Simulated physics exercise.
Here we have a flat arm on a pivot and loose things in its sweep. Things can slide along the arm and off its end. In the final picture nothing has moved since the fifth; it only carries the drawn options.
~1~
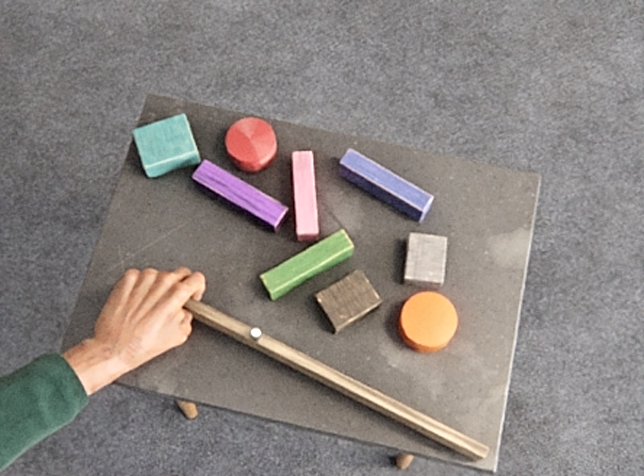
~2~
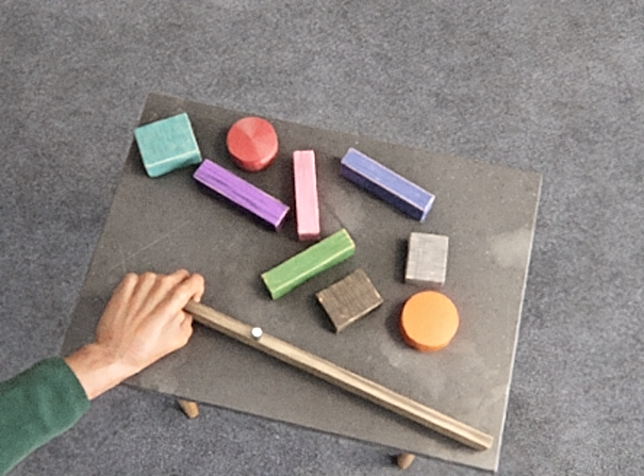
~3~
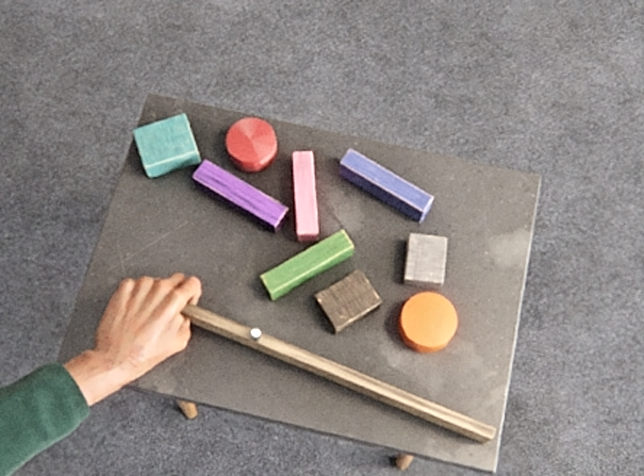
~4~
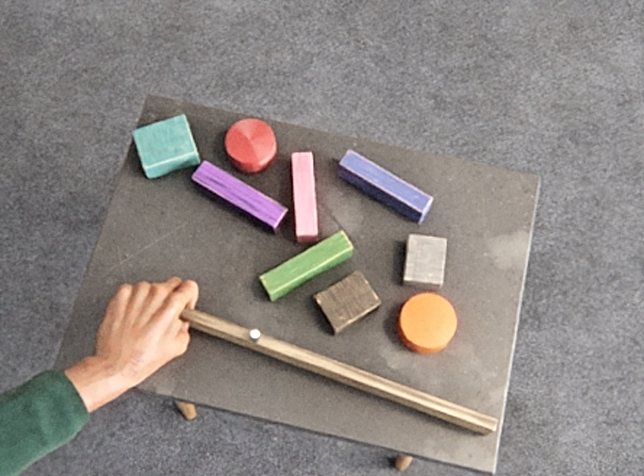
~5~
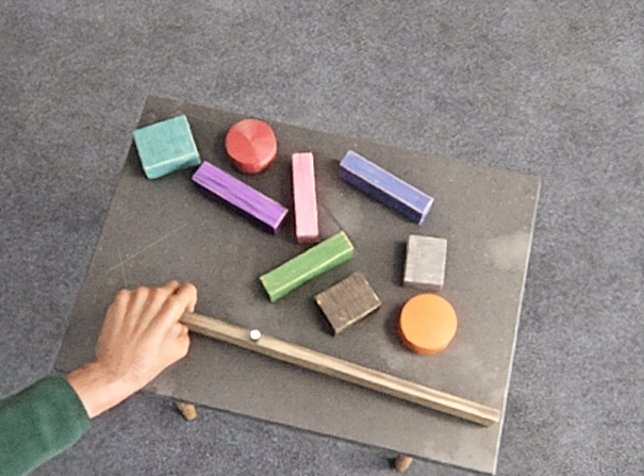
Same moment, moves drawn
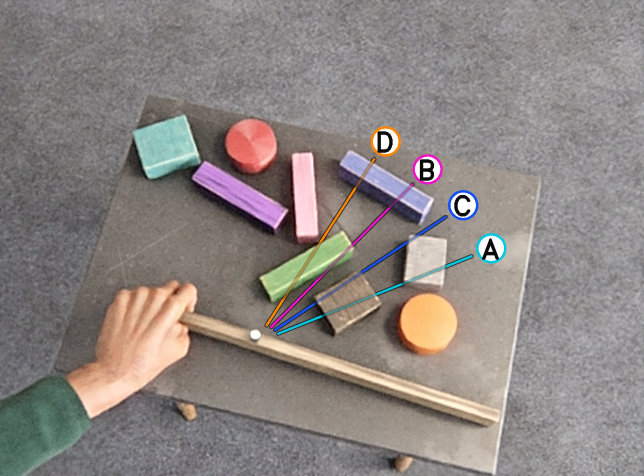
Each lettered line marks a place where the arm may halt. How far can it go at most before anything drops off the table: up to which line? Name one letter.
Up to line B.
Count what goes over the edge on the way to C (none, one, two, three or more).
The count is none.
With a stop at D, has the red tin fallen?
By then, no.
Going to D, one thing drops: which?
It is the blue bar.
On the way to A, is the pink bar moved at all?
No.
On the marked copy, A at (376, 294); B at (344, 254); C at (362, 272); D at (322, 239).
Taking B. A third of the way, arm (385, 327); orange tin (427, 296); grey block (424, 248).
Two thirds of the way, arm (368, 278); blue bar (387, 161); grey block (421, 193).
When it is over, arm (344, 249); blue bar (379, 148); grey block (403, 166); nothing has fallen.
As for the rest, A is safe but short; C is safe but short; D drops the blue bar.
